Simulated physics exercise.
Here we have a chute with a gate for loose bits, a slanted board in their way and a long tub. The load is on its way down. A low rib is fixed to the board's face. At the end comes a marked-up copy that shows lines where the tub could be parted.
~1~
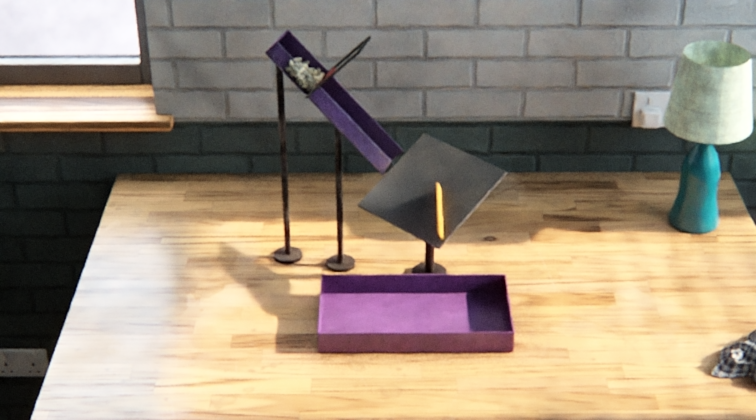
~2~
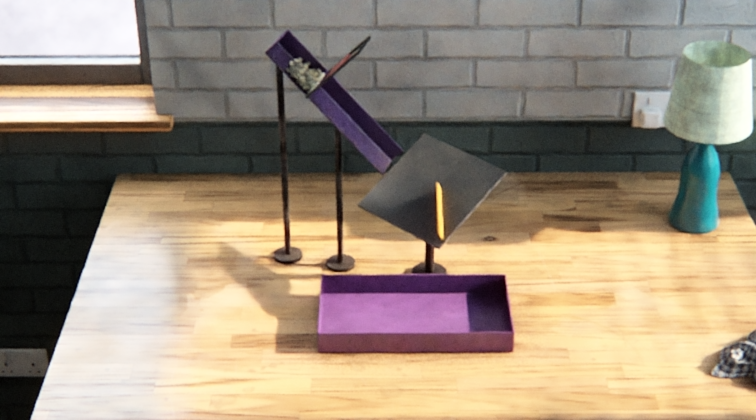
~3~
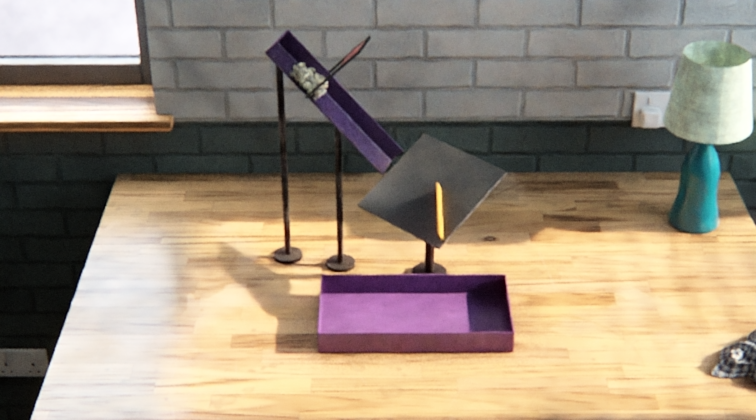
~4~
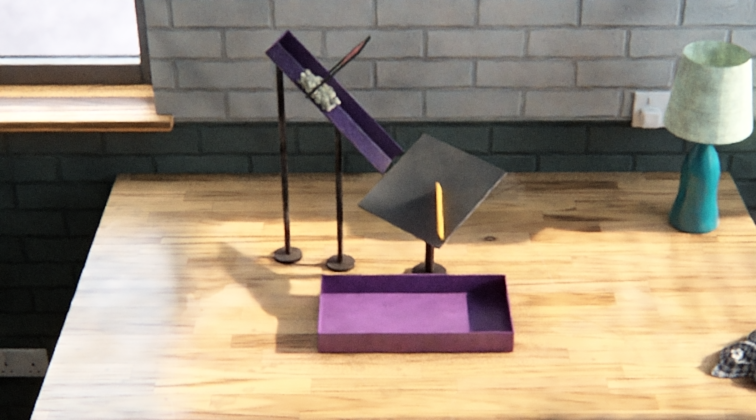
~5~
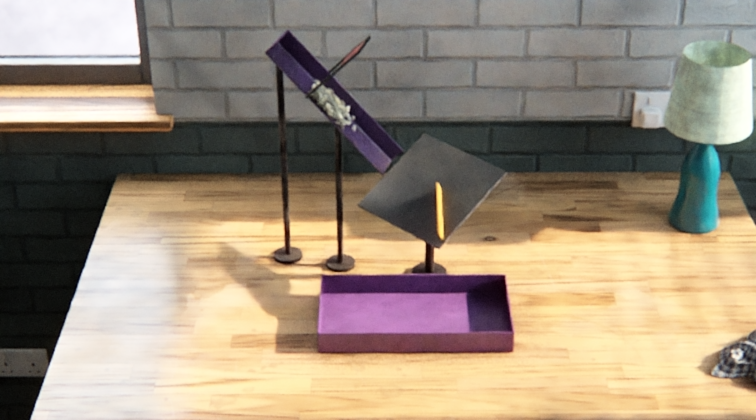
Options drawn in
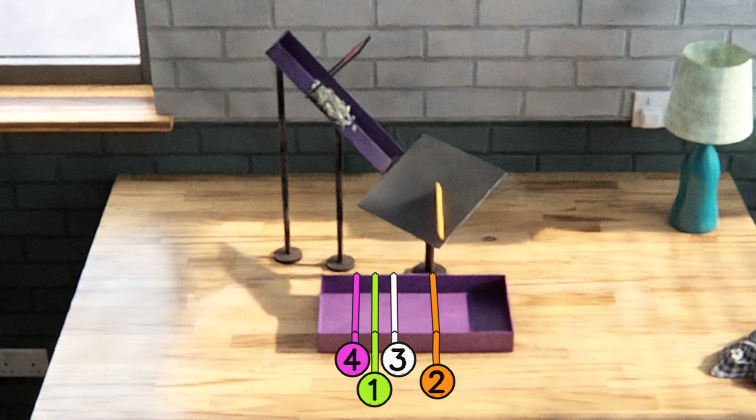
White beans sliding down a purple chute past an opened gate, above a tilted dark board and an empty purple tub.
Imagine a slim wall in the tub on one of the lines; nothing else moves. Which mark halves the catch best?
3 beats the others.
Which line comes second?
1 it is.
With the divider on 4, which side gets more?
Right.
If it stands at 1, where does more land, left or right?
More lands on the right.
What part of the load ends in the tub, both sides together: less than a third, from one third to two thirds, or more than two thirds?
About that: More than two thirds.
On the marked copy, line 1 crosses the front rim at (374, 333); line 2 crosses the front rim at (436, 332); line 3 crosses the front rim at (394, 333); line 4 crosses the front rim at (355, 333).
With 1, of what is caught, close to a quarter on the left of the divider, the bulk on the right.
With 2, of what is caught, the whole lot on the left of the divider, none at all on the right.
With 3, of what is caught, close to half on the left of the divider, close to half on the right.
With 4, of what is caught, only a few on the left of the divider, all but a few on the right.
